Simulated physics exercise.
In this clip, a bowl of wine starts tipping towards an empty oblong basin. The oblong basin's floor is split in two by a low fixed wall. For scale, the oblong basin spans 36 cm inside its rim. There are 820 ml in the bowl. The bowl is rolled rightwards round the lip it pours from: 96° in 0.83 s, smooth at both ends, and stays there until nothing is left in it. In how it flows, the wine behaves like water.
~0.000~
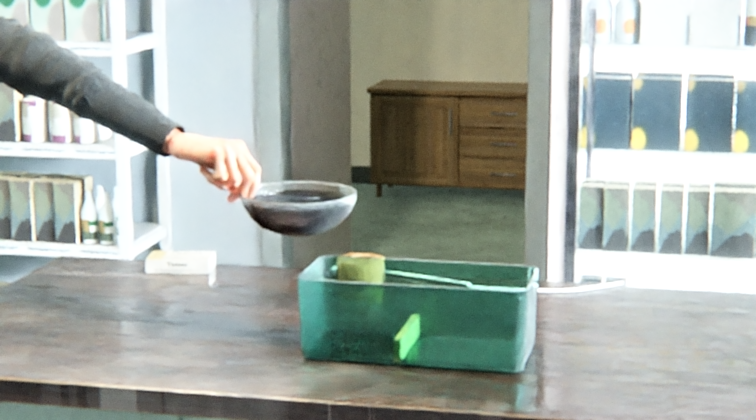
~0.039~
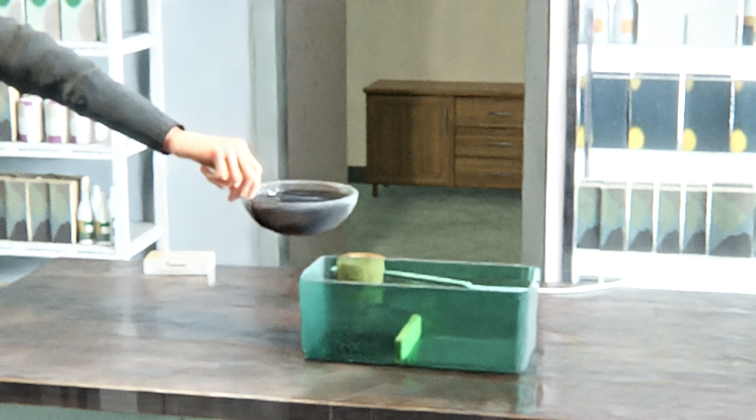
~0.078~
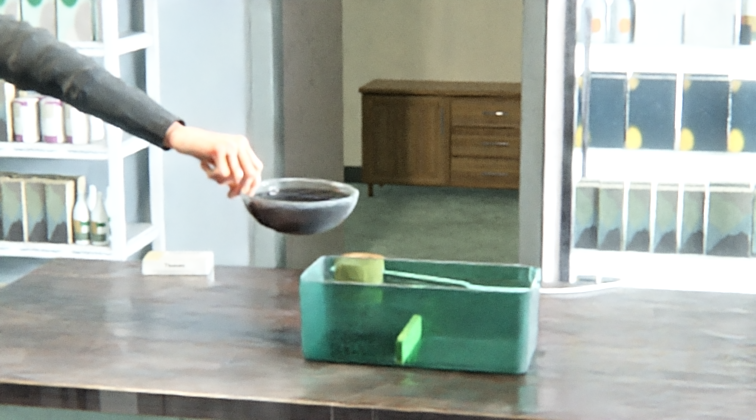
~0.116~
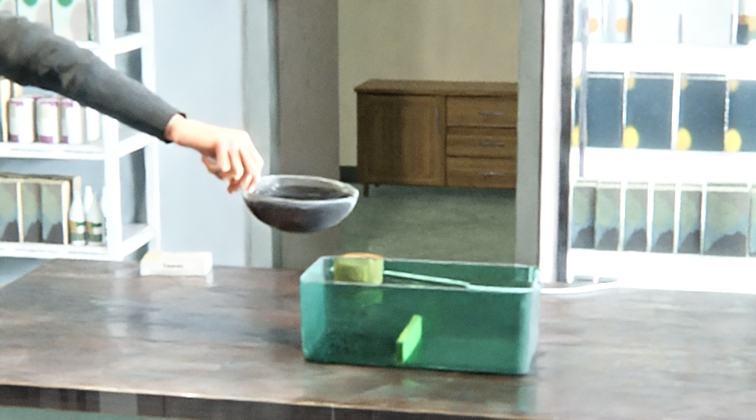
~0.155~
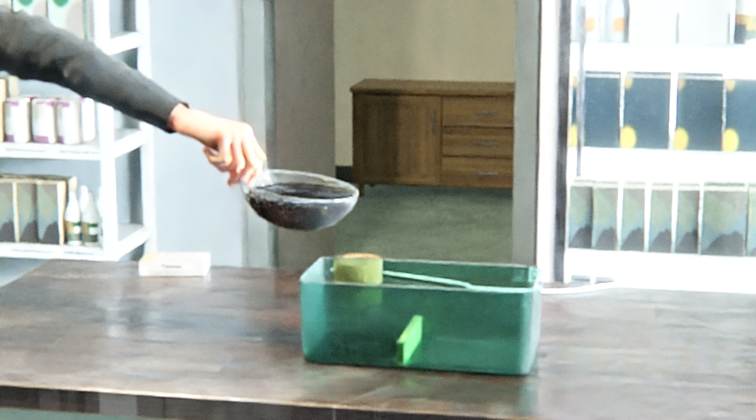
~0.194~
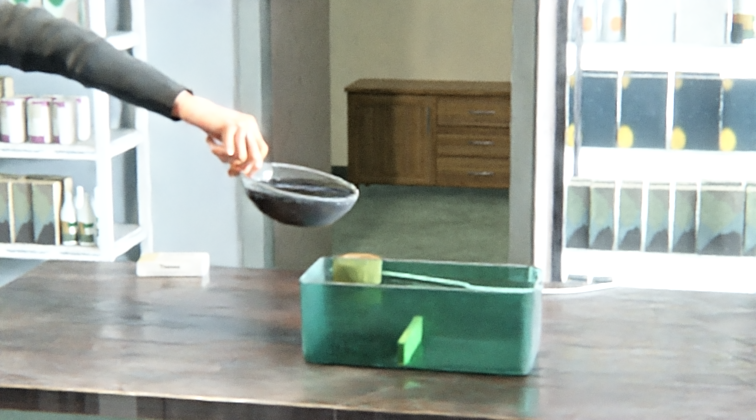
The clip opens on a hand holding a dark bowl of liquid nearly level above a green, see-through oblong basin on a wooden counter, with shelves behind. Slowly at first, then a little faster, the hand tilts the bowl slightly rightwards, its left side rising modestly.
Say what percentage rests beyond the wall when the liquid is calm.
Roughly 79 per cent rests beyond the wall.
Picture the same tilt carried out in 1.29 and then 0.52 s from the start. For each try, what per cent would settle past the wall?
Try 1: Approx. 80 %; try 2: Approx. 65 %.
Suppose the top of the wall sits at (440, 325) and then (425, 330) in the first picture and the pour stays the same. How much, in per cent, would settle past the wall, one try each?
30 % and 60 %.
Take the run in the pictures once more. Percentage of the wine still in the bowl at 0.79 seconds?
Roughly 0 per cent.
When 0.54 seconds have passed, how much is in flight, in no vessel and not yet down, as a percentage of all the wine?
Around 54 percent.
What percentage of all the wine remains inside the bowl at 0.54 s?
Close to 36 percent of the liquid remains at that time.
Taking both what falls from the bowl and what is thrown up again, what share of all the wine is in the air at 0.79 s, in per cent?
Estimate: Around 8 per cent.
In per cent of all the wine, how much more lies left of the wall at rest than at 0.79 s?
Around 10 per cent.
After 0.54 s the tilt is 69° and 35 per cent is still to pour, 6 is left of the wall and 4 right of it.
After 0.79 s the tilt is 95° and 0 per cent is still to pour, 11 is left of the wall and 81 right of it.
After 1.05 s the tilt is 96° and 0 per cent is still to pour, 20 is left of the wall and 79 right of it.
After 1.33 s the tilt is 96° and 0 per cent is still to pour, 20 is left of the wall and 79 right of it.
In the end 20 per cent lies left of the wall, 79 right of it and 1 outside.
